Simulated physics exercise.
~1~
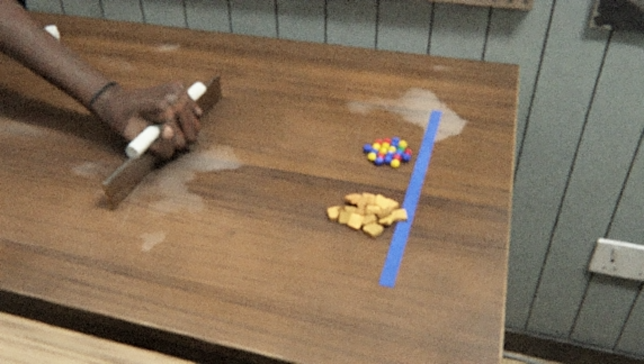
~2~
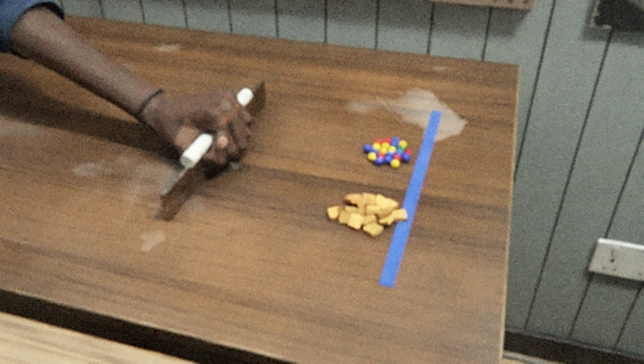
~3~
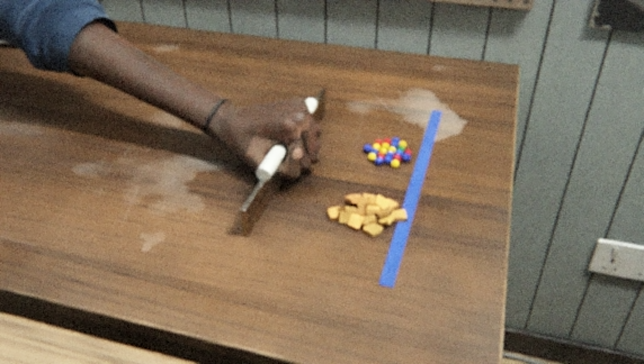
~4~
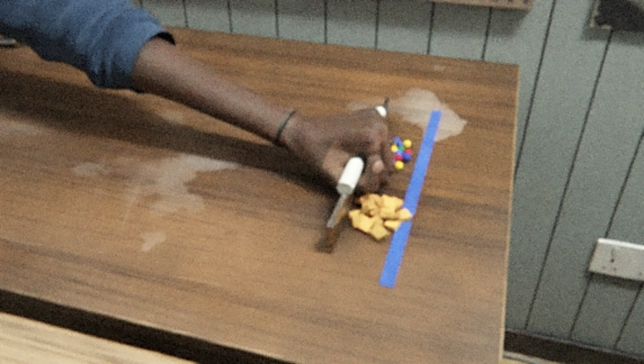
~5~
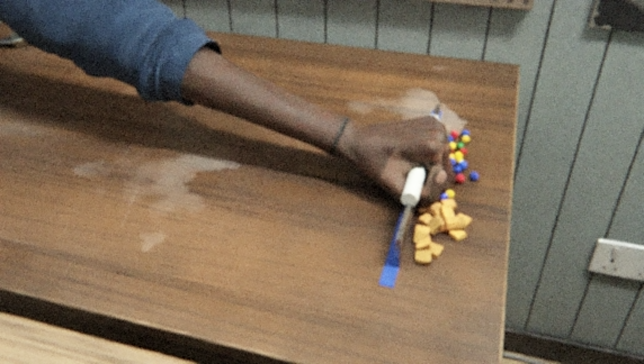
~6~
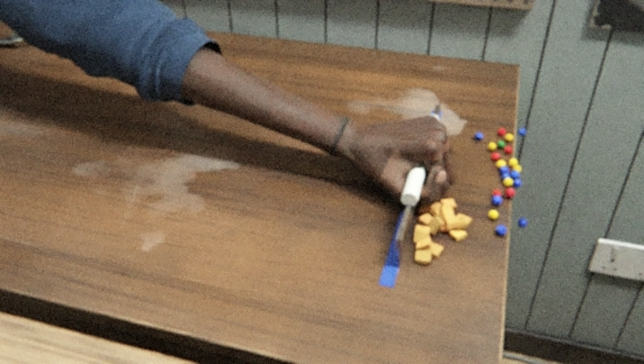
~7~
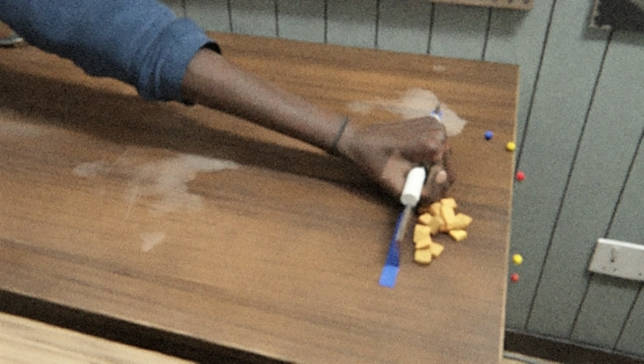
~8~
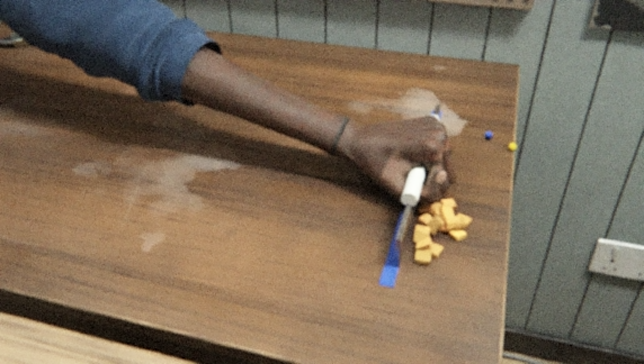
A brown wooden table with a grey panelled wall behind it is seen from above at an angle, from a fixed viewpoint. A dark hand in a blue sleeve grips a scraper with a white handle at the left, while small bright balls and tan chunks sit near a strip of blue tape at the right. The hand pushes the scraper steadily right until it gathers both groups and carries them past the tape. It stops on the tape, but the colourful balls roll on and nearly all drop off the right edge. The tan chunks stay on the table, with two balls left near the edge.
